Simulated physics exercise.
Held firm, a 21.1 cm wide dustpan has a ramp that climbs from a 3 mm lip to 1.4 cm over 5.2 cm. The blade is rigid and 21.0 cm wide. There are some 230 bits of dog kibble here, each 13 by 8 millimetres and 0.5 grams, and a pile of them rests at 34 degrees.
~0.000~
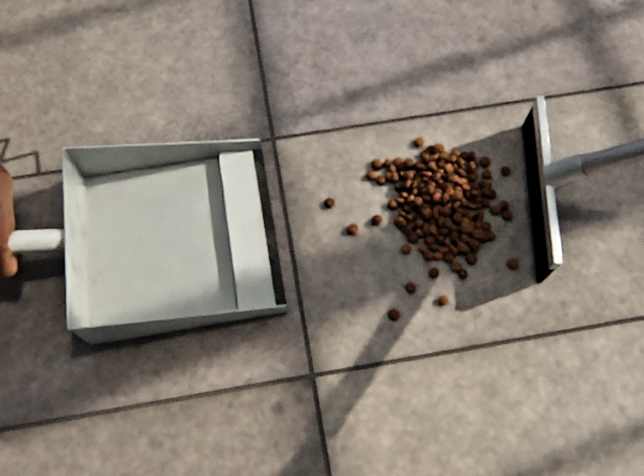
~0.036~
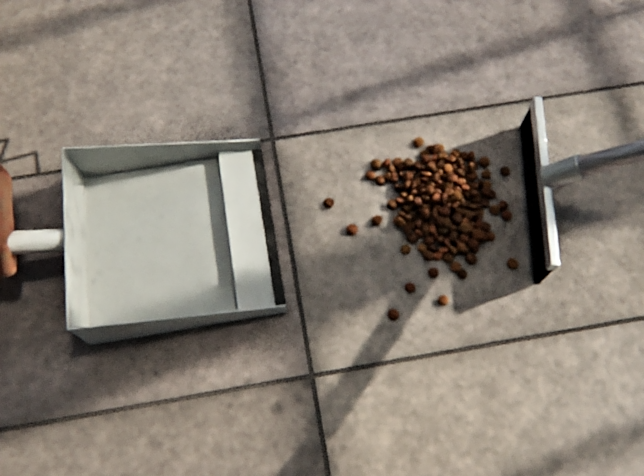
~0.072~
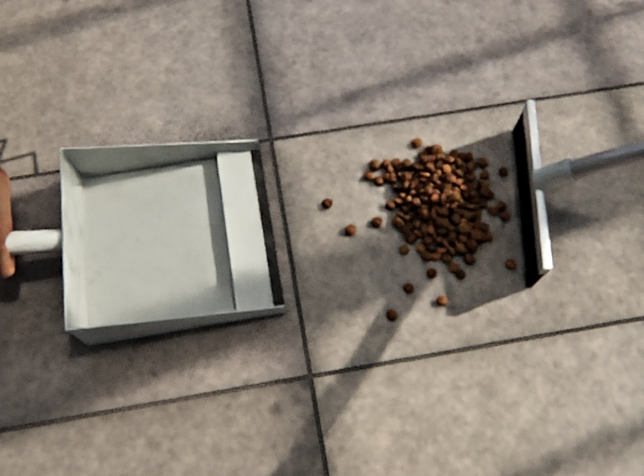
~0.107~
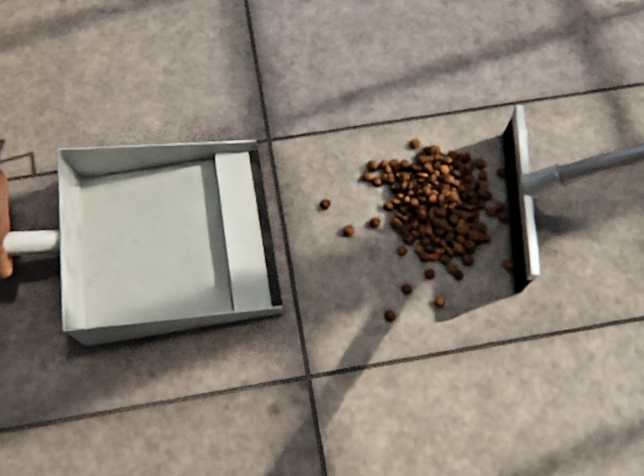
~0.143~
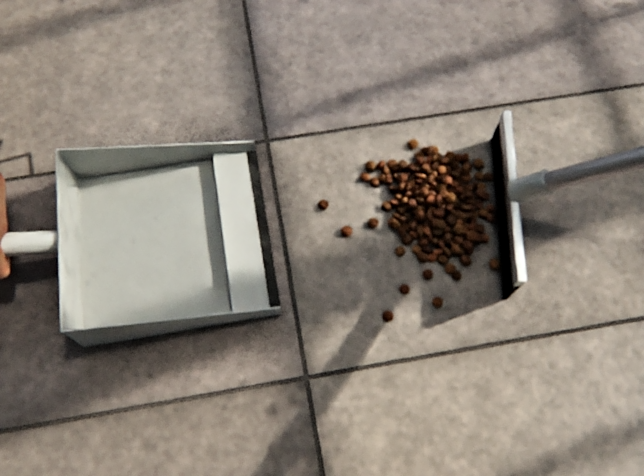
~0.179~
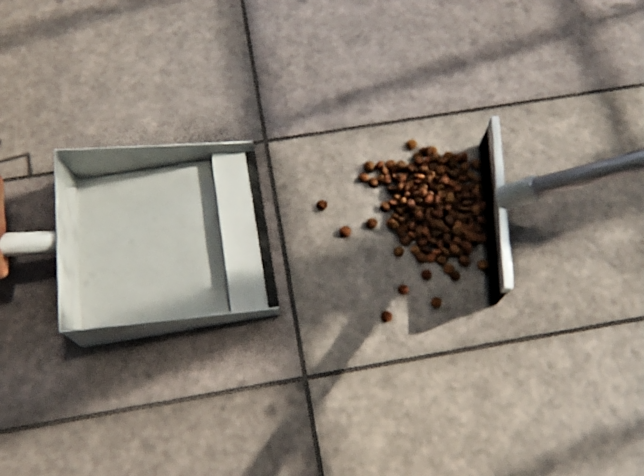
At the start, a loose pile of brown kibble sits on grey tiles between a pale dustpan, its handle held at the left edge, and an upright blade on the right. The blade slides a short way left until it meets the pile's near edge, shifting a few pieces, while the dustpan barely moves.
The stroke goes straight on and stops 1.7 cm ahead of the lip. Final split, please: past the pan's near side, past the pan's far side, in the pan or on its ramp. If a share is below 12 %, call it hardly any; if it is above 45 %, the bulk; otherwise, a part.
Near side: A part. Far side: Hardly any. Pan: Hardly any.
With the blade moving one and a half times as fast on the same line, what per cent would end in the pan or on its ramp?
It would come to roughly 5 percent.
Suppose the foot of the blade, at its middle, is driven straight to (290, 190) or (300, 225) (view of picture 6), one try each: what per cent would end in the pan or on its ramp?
Around 25 per cent, and around 25 per cent.
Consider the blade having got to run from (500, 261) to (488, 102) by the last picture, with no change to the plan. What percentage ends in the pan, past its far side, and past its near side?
Final per cent - pan 30, far 20, near 0.
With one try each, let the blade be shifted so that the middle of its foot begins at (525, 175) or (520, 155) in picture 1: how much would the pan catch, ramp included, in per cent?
First try about 10 per cent, second about 15 per cent.
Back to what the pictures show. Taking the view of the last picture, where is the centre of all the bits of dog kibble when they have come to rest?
I'd put it at about (294, 238).
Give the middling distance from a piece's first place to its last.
It comes to some 18 cm.
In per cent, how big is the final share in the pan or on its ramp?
Roughly 5 percent.
After 0.46 s, middle of the blade 15 cm from the lip; 0 % over the lip, far side 0 %, near side 5 %.
After 0.65 s, middle of the blade 8 cm from the lip; 0 % over the lip, far side 0 %, near side 10 %.
Then, at 0.95 s, middle of the blade 4 cm from the lip; 5 % over the lip, far side 0 %, near side 15 %.
In the end, at 1.2 s, near side 15 %, far side 0 %, pan 5 %, in front of the lip or behind the blade 80 %.
